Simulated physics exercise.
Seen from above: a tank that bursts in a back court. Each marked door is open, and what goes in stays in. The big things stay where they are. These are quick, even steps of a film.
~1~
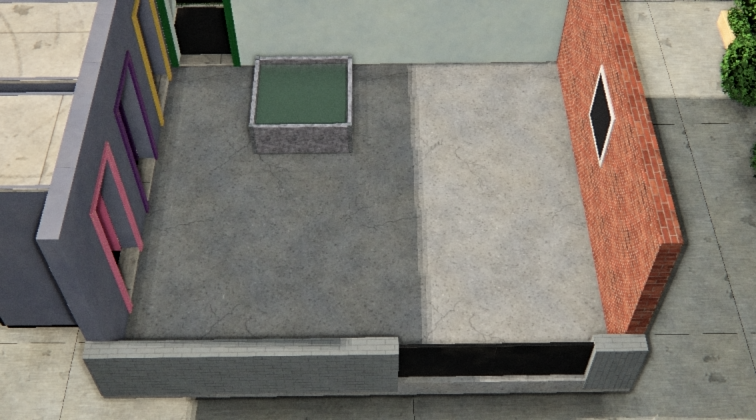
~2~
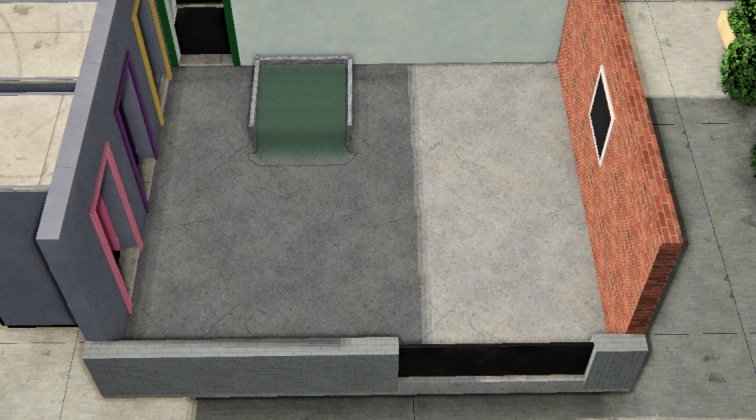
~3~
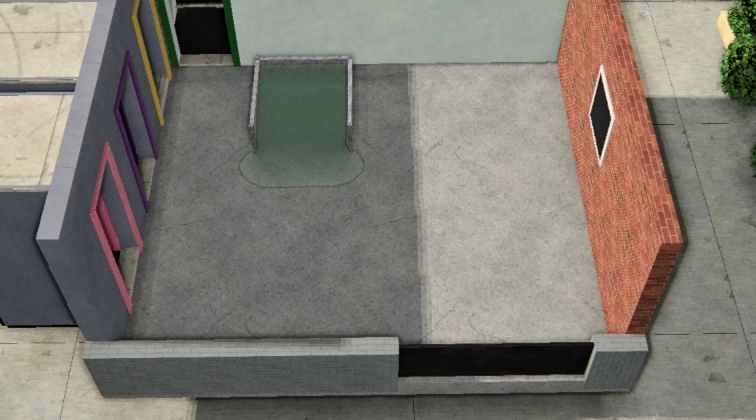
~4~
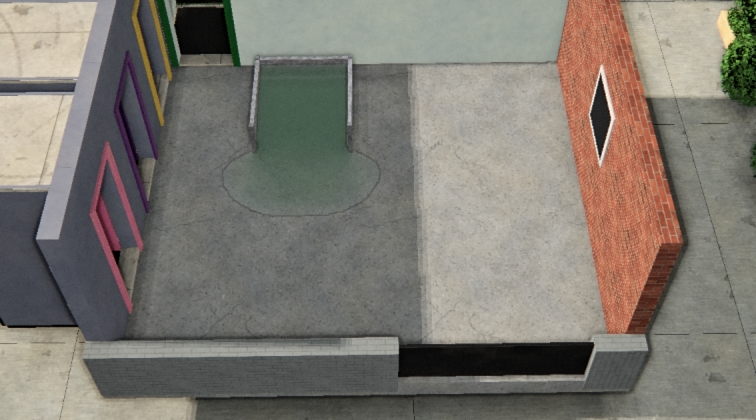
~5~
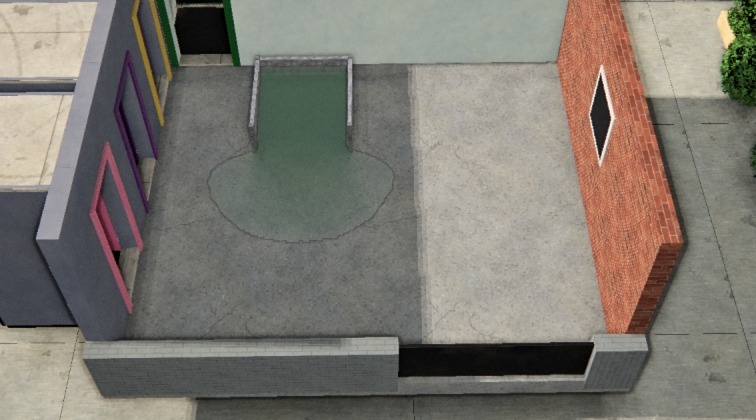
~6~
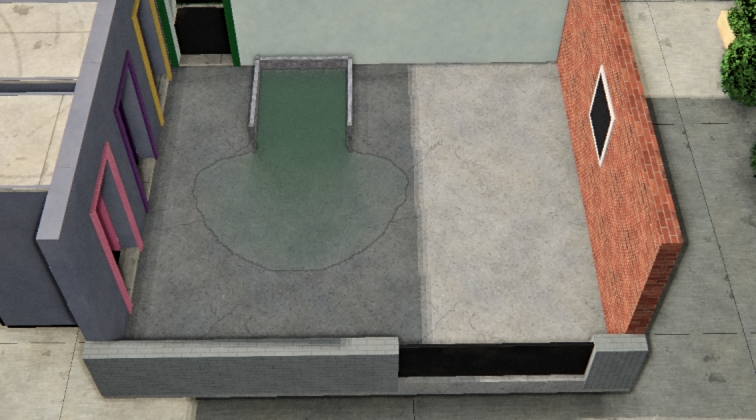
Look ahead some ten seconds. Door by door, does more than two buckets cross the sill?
The green door stays under that; the yellow door stays under that; the purple door stays under that; the pink door stays under that.
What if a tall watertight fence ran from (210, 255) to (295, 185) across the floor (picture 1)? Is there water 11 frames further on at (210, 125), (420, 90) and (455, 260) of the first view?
One after the other: Not flooded, not flooded, covered.
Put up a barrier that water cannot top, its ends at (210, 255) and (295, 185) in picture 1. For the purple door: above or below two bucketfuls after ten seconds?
The purple one passes that mark.
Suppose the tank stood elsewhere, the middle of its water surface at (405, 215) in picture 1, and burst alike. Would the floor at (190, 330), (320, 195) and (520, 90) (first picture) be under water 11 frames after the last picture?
In turn: Covered, no water, clear.
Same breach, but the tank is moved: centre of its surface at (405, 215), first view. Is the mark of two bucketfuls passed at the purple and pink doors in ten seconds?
Purple lets less in; pink lets less in.
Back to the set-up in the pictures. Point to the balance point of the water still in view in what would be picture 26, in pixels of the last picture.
Roughly at (307, 277).
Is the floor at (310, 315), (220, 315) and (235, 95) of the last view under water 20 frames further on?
In that order: Wet, awash, free of water.
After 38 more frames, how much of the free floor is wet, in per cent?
Some 60 per cent.
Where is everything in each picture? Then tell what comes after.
In the first frame, still water in the open tank at (303, 94).
In the second frame, water pours out at (303, 144) and has run to (255, 158).
In the third frame, the front is at (249, 176), out from the gap at (303, 145).
In the fourth frame, the front is at (255, 207), out from the gap at (303, 145).
In the fifth frame, water pours out at (303, 145) and has run to (253, 230).
In the sixth frame, the front is at (276, 264), out from the gap at (303, 145).
A moment on, water covers 30 % of the floor; the green door not reached, the yellow door not reached, the purple door not reached, the pink door not reached.
Next, water covers 45 % of the floor; the green door not reached, the yellow door not reached, the purple door wet at the sill, nothing in, the pink door wet at the sill, nothing in.
Then, water covers 45 % of the floor; the green door not reached, the yellow door not reached, the purple door wet at the sill, nothing in, the pink door wet at the sill, nothing in.
Later, water covers 60 % of the floor; the green door not reached, the yellow door not reached, the purple door wet at the sill, nothing in, the pink door wet at the sill, nothing in.
In the end, water covers 90 % of the floor; the green door wet at the sill, nothing in, the yellow door wet at the sill, nothing in, the purple door wet at the sill, nothing in, the pink door wet at the sill, nothing in.
